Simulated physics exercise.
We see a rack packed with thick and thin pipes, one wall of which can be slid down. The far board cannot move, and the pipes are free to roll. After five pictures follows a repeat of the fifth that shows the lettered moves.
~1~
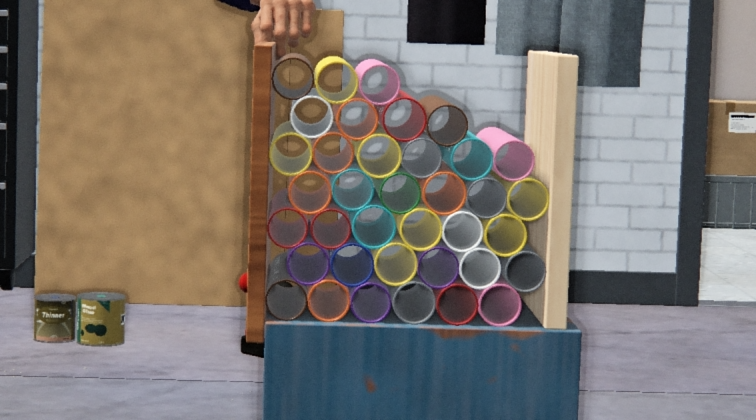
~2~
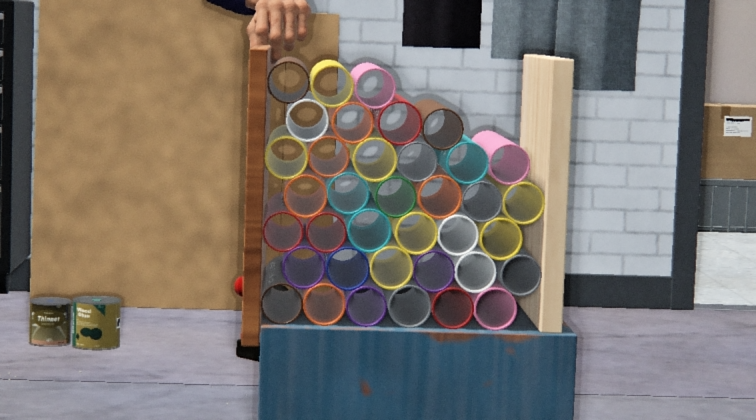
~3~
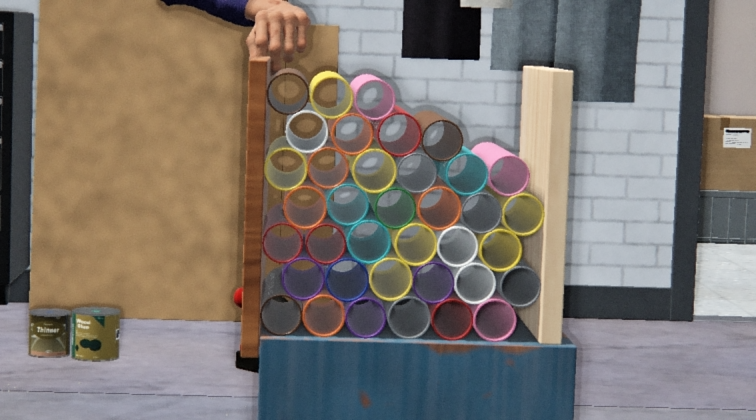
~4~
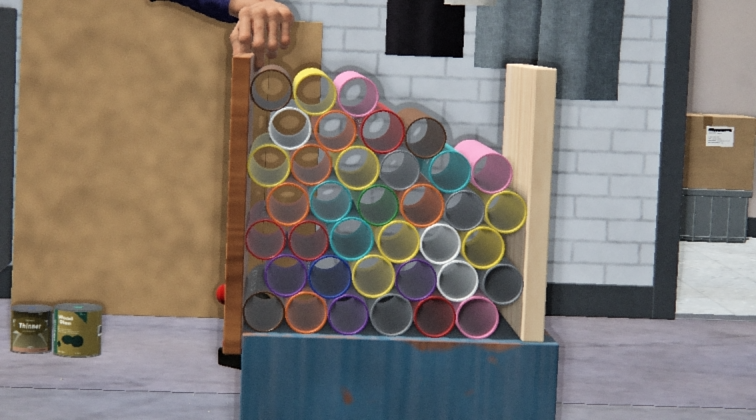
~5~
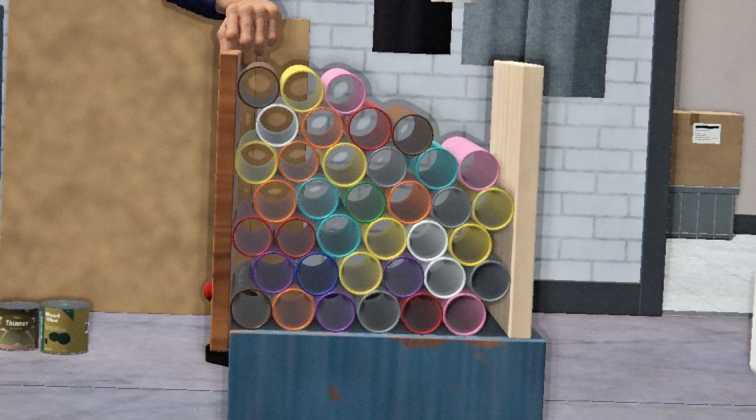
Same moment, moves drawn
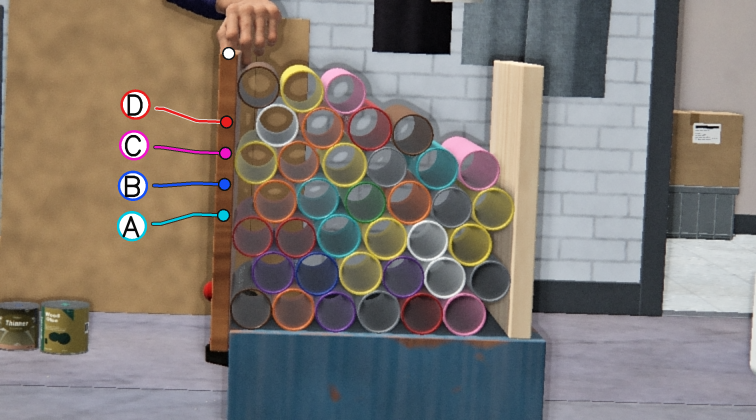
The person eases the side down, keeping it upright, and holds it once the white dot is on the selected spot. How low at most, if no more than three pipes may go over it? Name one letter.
Lower it to B and no more.
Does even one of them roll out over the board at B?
At B: Yes.
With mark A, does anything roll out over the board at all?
Yes.
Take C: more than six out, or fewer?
At C, fewer than six.
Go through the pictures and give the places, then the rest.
Side board (263, 181); a brown pipe (286, 300); a pink pipe (500, 305), in the first frame.
A pink pipe (496, 309); a red pipe (283, 232), in the second frame.
An orange pipe (305, 208); a turquoise pipe (348, 205), in the third frame.
A yellow pipe (357, 168); an orange pipe (335, 131), in the fourth frame.
A yellow pipe (303, 91); side board (228, 190); a brown pipe (251, 309), in the fifth frame.
On the copy, A at (224, 215); B at (225, 184); C at (226, 154); D at (227, 122); the white dot at (229, 53).
On B. First, top of the board (236, 114).
Then, top of the board (234, 181).
Finally, top of the board (234, 184), one out over the board.
By contrast, A four out over the board; C one out over the board; D none out over the board.
